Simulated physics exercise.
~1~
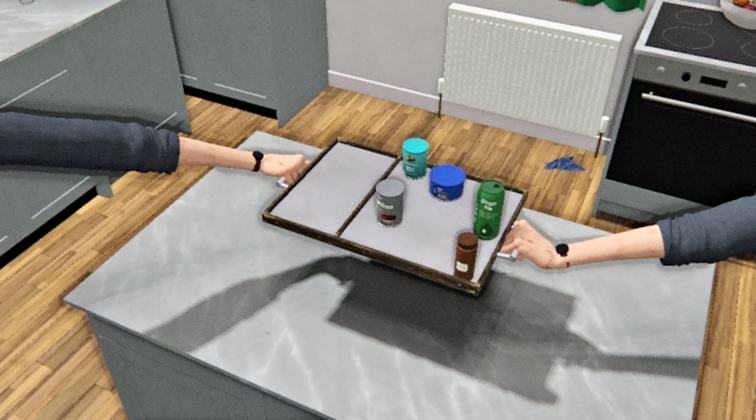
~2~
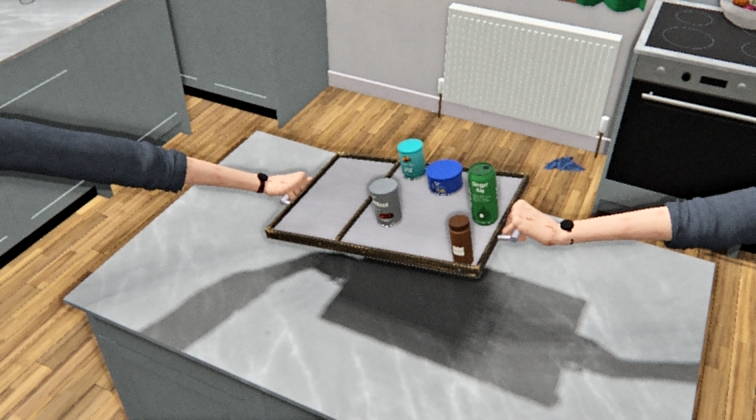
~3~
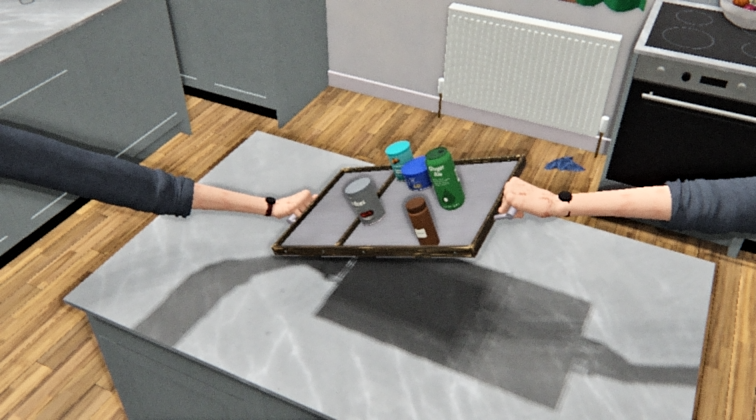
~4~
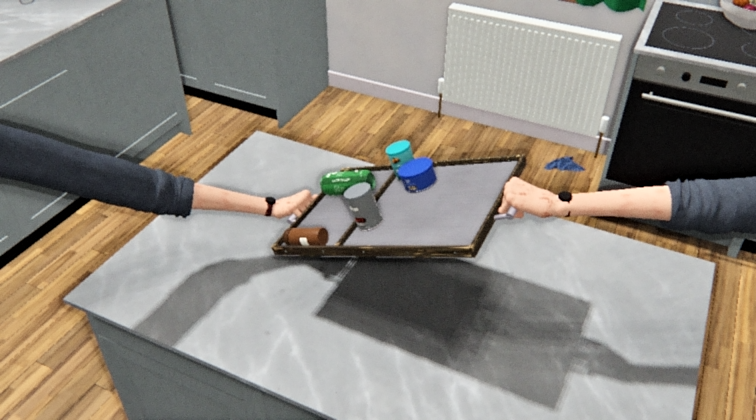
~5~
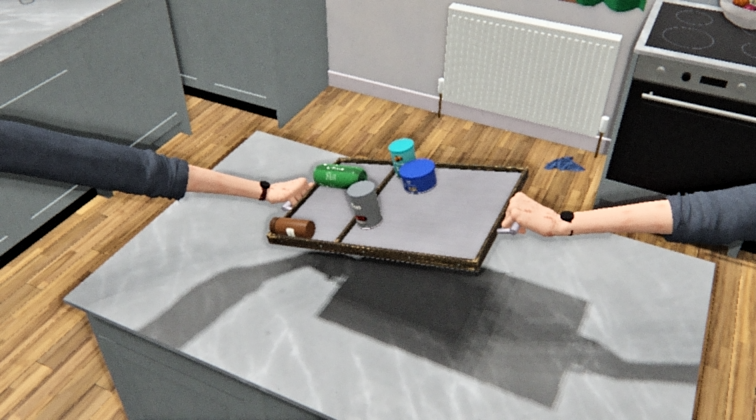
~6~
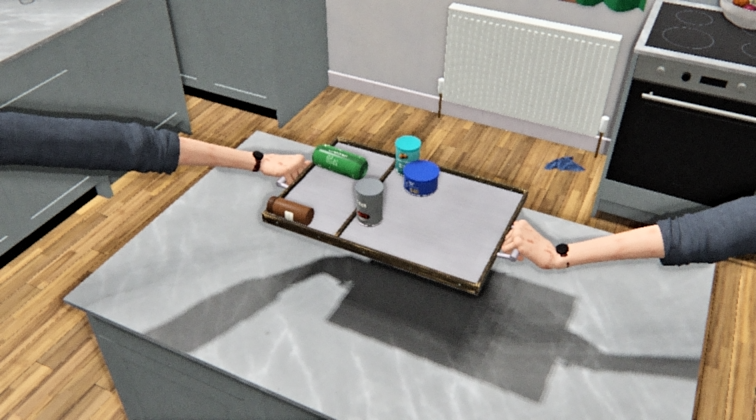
A tray held in two hands above a kitchen counter tipped down to the left, making the green can and brown shaker topple and end up on their sides at the left, while the blue tub slid a little and stayed upright as the tray levelled.
